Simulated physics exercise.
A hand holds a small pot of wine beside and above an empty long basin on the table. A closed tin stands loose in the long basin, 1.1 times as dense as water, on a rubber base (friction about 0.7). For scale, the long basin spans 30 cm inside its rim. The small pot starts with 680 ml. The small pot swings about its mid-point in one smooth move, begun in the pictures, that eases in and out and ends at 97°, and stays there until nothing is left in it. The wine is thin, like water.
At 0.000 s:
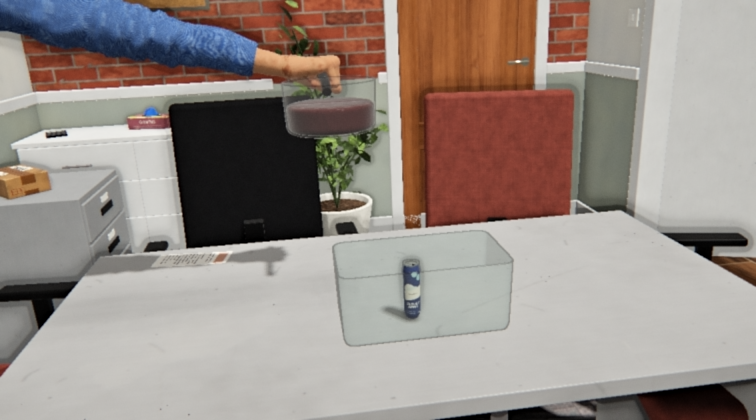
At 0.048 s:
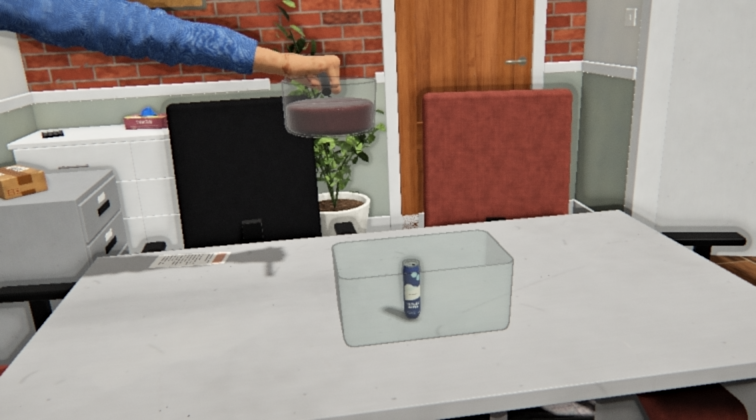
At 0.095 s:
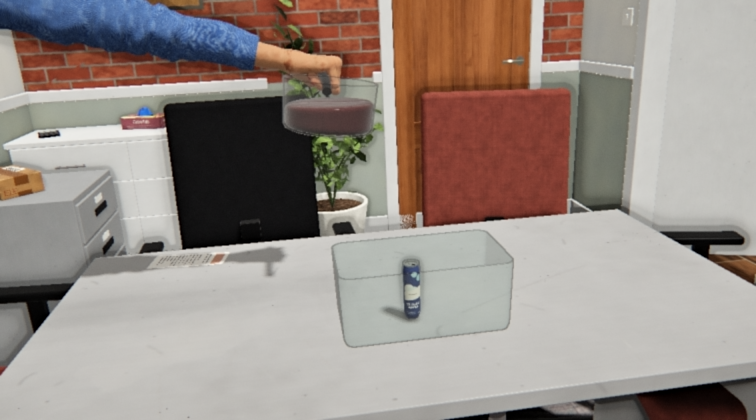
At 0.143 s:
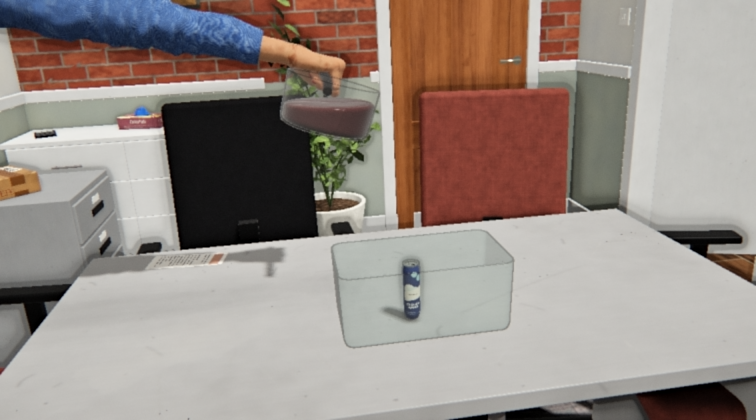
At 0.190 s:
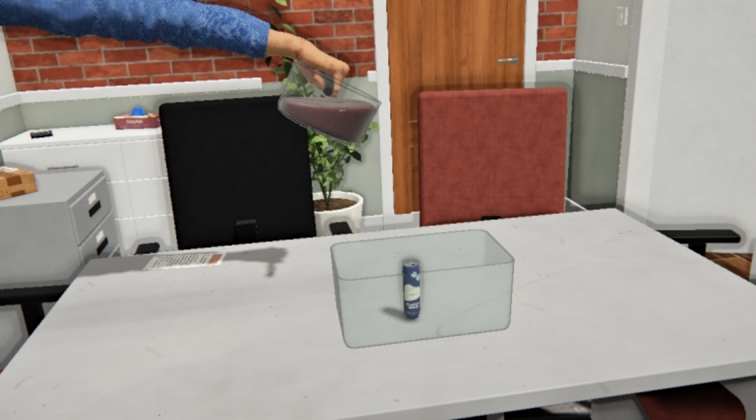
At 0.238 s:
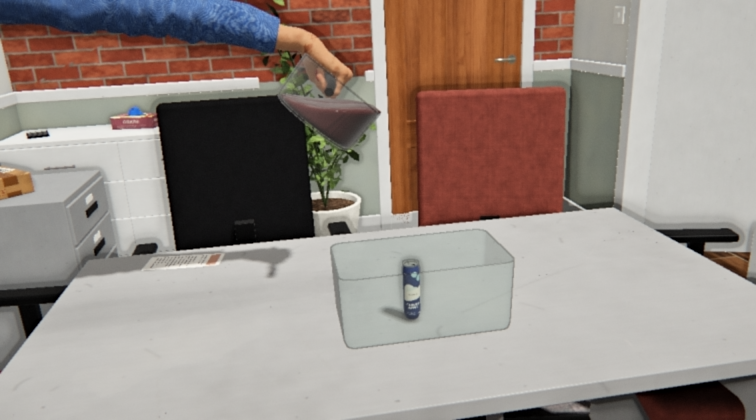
A hand in a blue sleeve gradually tilting a small clear pot of dark wine rightward above a basin holding a tin.
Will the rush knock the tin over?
It remains upright.
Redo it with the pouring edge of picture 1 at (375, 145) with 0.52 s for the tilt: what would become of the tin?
Then it goes over.
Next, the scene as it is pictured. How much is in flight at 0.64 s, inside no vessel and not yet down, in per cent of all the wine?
Near 18 in a hundred.
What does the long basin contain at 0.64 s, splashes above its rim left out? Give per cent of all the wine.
Some 68 per cent.
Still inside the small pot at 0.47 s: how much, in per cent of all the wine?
About 32 per cent.
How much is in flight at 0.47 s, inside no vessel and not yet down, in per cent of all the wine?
Some 66 per cent.
By 0.47 s the tilt is 95° and 32 per cent is still to pour; the tin stands where it began.
By 0.64 s the tilt is 97° and 13 per cent is still to pour; the tin stands where it began.
By 0.82 s the tilt is 97° and 4 per cent is still to pour; the tin stands where it began.
By 1.02 s the tilt is 97° and 1 per cent is still to pour; the tin stands where it began.
At rest the tin stands where it began.
